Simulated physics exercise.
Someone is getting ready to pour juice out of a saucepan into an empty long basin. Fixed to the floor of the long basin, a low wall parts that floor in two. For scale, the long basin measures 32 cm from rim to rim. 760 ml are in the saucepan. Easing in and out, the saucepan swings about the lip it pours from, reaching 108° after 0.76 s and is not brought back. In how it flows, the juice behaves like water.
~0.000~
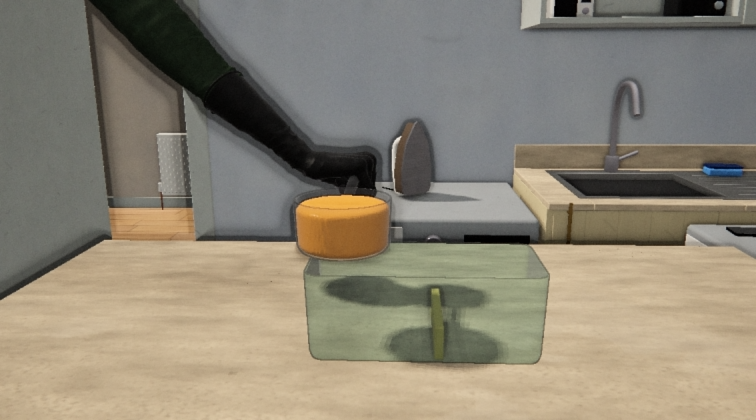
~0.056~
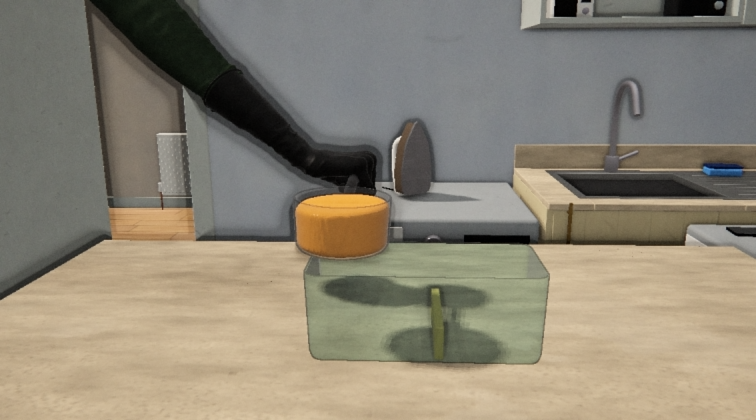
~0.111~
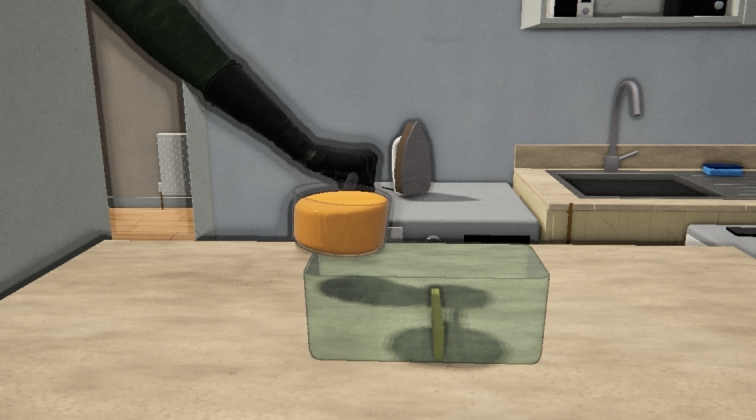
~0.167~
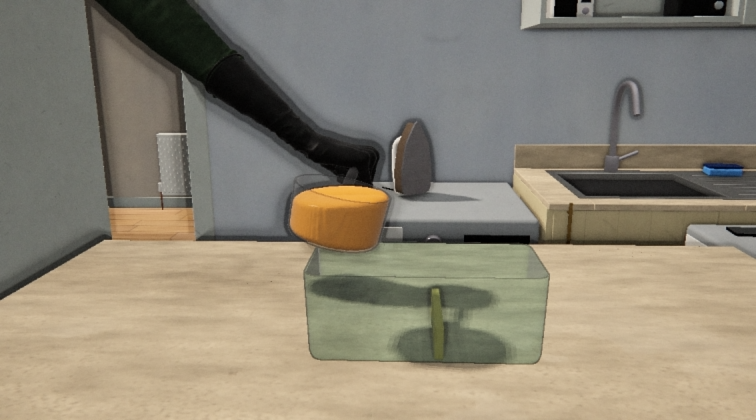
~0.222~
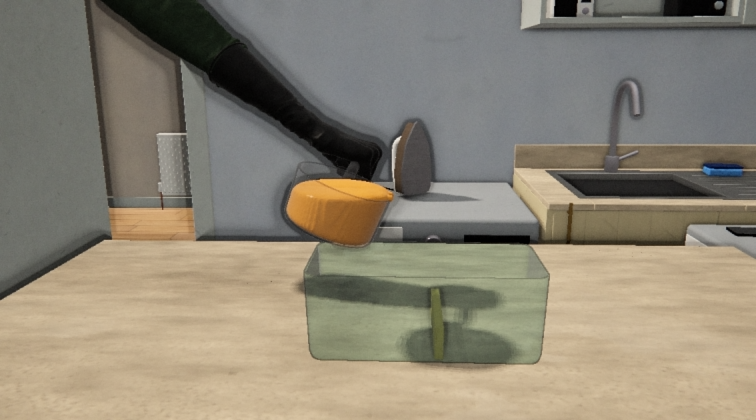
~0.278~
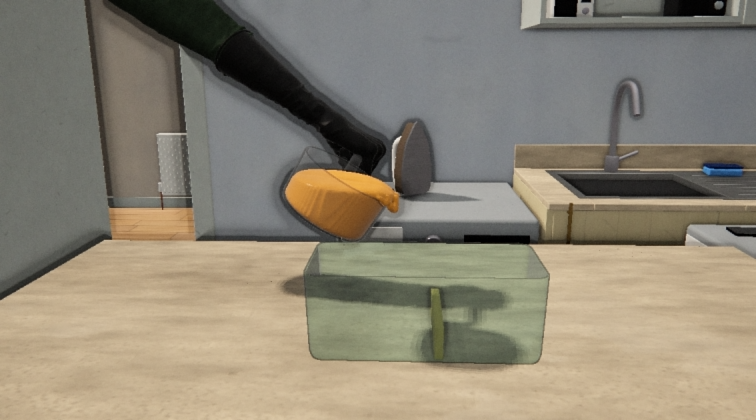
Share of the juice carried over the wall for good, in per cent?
Near 79 per cent.
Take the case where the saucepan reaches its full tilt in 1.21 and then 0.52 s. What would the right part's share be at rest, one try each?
I'd say 90 percent on the first go, 70 percent on the next.
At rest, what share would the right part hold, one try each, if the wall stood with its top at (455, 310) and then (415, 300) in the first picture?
In turn about 60 and 90 per cent.
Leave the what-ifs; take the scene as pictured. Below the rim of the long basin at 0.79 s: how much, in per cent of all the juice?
Roughly 86 per cent.
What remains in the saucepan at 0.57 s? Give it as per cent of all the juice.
Remaining: Near 34 % of the total.
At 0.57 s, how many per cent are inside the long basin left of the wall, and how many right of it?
Lab note: Left near 4, right near 18.
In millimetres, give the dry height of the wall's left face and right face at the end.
It's around 40 mm on the left side and around 14 mm on the right side.
By 0.57 s the tilt is 93° and 33 per cent is still to pour, 4 is left of the wall and 18 right of it.
By 0.79 s the tilt is 108° and 3 per cent is still to pour, 7 is left of the wall and 79 right of it.
By 1.01 s the tilt is 108° and 0 per cent is still to pour, 17 is left of the wall and 80 right of it.
By 1.26 s the tilt is 108° and 0 per cent is still to pour, 19 is left of the wall and 79 right of it.
At rest 19 per cent lies left of the wall, 79 right of it and 2 outside.
